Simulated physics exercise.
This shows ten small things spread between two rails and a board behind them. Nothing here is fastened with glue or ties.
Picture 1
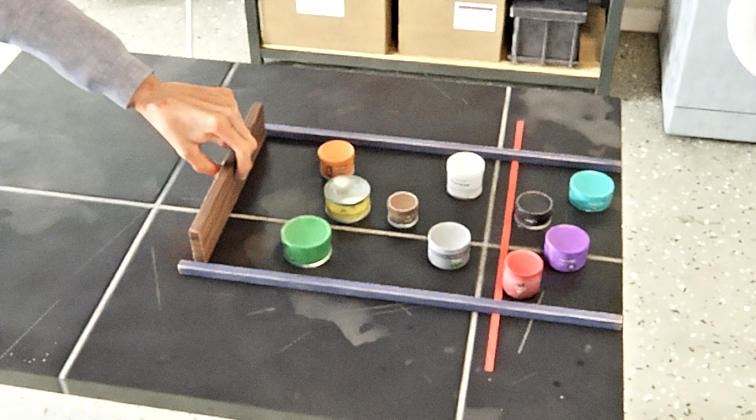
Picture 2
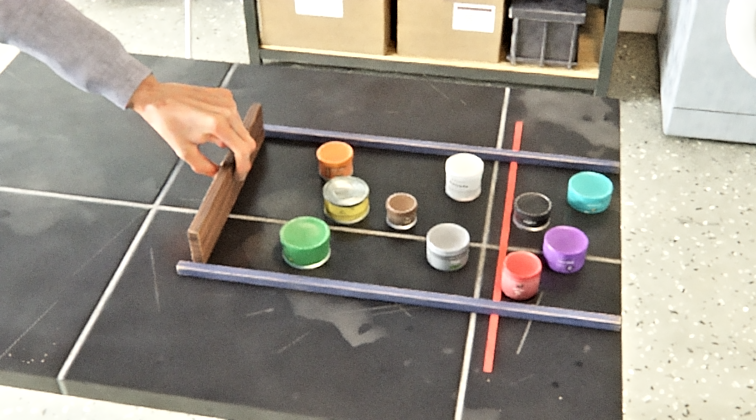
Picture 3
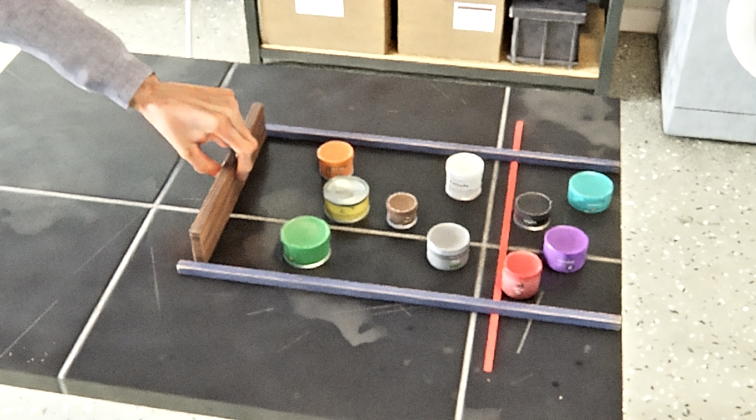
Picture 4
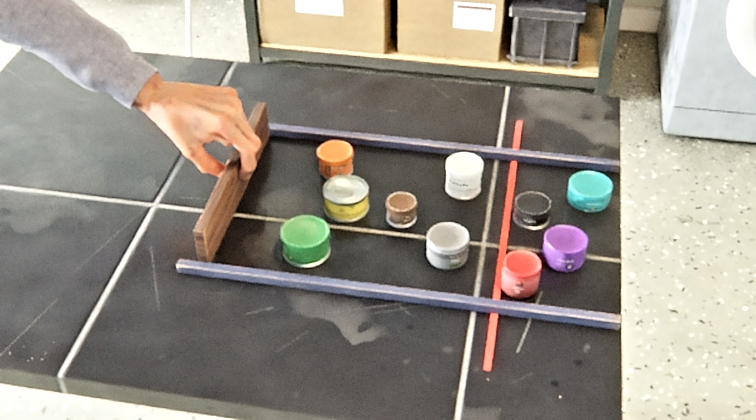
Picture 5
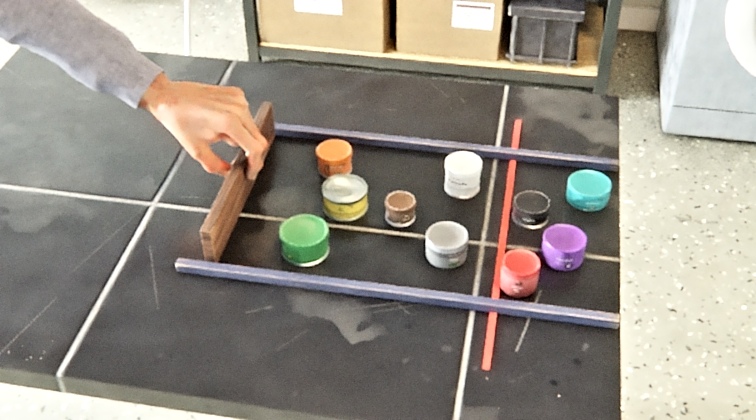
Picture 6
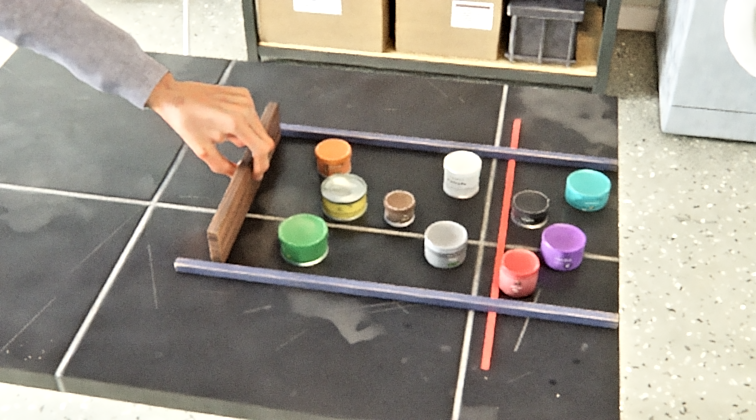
On a dark tiled surface, a hand slides a wooden board slightly right toward small tubs.
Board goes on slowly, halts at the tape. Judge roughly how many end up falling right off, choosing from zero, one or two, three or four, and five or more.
It is zero.
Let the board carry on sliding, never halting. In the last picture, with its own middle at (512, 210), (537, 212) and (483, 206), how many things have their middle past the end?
In order of the places given, that's 0, 2 and 0.
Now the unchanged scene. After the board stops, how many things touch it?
Tally at the end: 3.
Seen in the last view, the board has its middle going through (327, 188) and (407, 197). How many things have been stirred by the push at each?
By the first moment it's 3, by the second it's 6.
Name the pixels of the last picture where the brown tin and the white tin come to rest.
The first sits around (560, 235), while the other sits around (562, 185).
Soon after, none off yet; turquoise tub at rest near (587, 190); purple tub at rest near (563, 247); black tin at rest near (530, 209).
At rest, the number that fall off is zero.
